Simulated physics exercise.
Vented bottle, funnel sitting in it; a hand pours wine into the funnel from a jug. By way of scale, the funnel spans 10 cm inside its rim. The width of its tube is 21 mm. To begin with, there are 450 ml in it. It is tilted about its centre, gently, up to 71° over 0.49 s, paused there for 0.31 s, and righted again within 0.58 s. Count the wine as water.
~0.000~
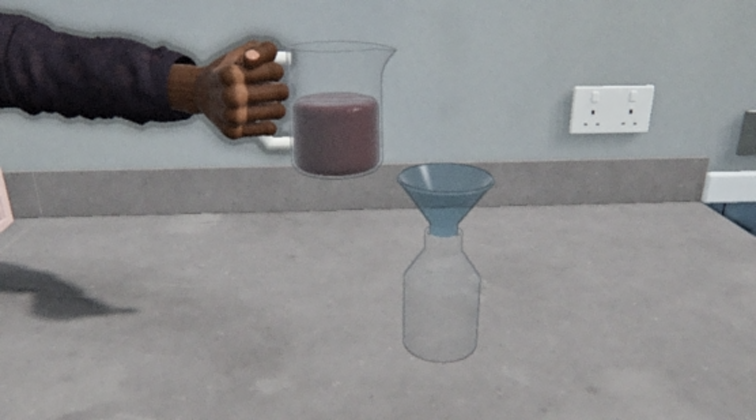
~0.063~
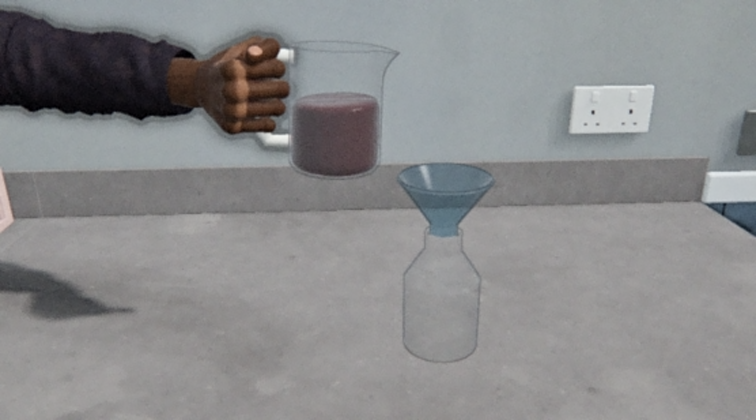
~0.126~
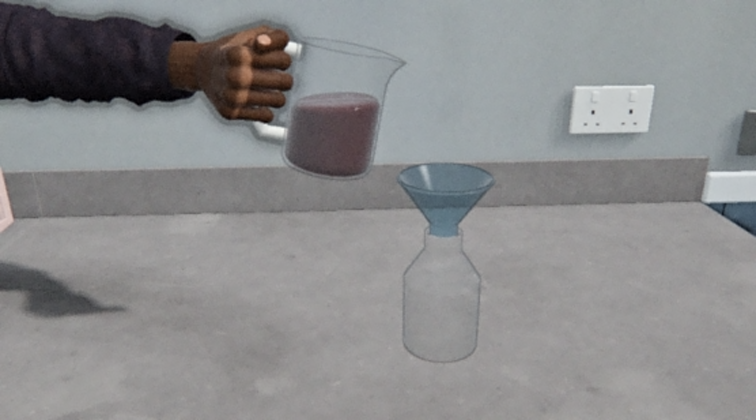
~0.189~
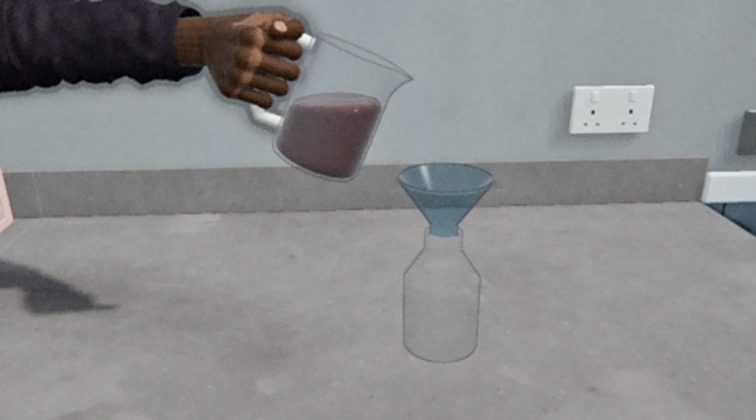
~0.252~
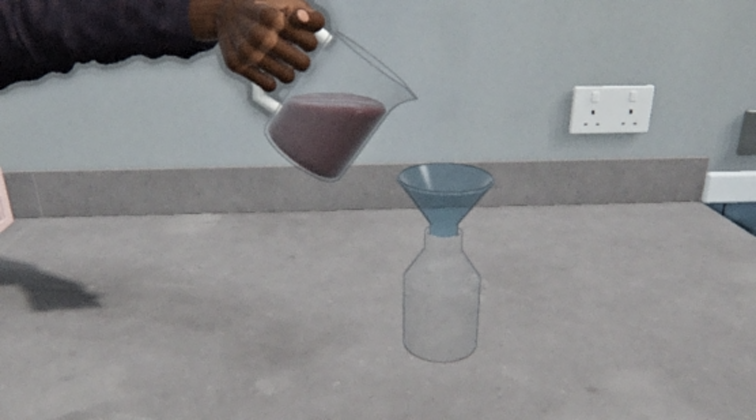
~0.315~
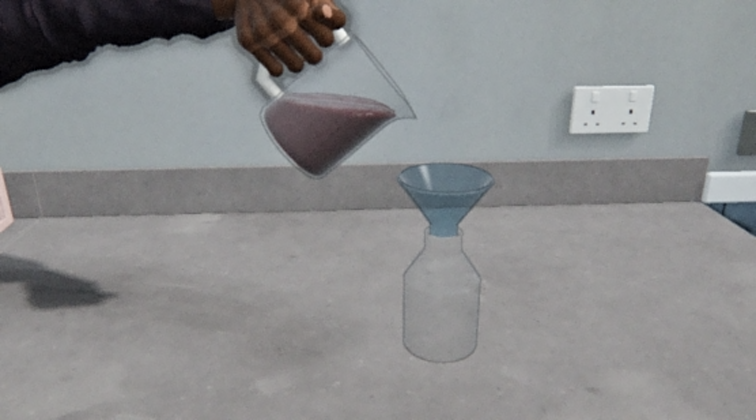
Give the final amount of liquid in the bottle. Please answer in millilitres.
190 ml.
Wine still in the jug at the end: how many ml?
Close to 250 ml.
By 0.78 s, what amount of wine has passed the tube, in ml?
60 ml.
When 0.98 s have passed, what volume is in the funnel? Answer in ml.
Some 75 ml.
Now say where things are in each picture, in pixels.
The first picture shows tilt 0°; pouring edge (397, 48); surface from (300, 100) to (367, 99); the funnel's rim runs from (402, 183) to (489, 181).
The second picture shows tilt 3°; pouring edge (400, 51); surface from (302, 101) to (371, 99).
The third picture shows tilt 11°; pouring edge (407, 61); surface from (300, 102) to (369, 99).
The fourth picture shows tilt 23°; pouring edge (415, 77); surface from (294, 105) to (369, 100).
The fifth picture shows tilt 37°; pouring edge (419, 97); surface from (280, 113) to (378, 104).
The sixth picture shows tilt 51°; pouring edge (418, 117); surface from (278, 101) to (385, 108).
By 0.58 s the tilt is 71° and 10 ml has passed the tube, 30 ml is in the funnel, 370 ml in the jug and 0 ml has missed.
By 0.78 s the tilt is 71° and 55 ml has passed the tube, 75 ml is in the funnel, 285 ml in the jug and 0 ml has missed.
By 0.98 s the tilt is 55° and 105 ml has passed the tube, 75 ml is in the funnel, 250 ml in the jug and 10 ml has missed.
By 1.21 s the tilt is 15° and 145 ml has passed the tube, 45 ml is in the funnel, 250 ml in the jug and 15 ml has missed.
At rest 190 ml has passed the tube, 0 ml is in the funnel, 250 ml in the jug and 15 ml has missed.
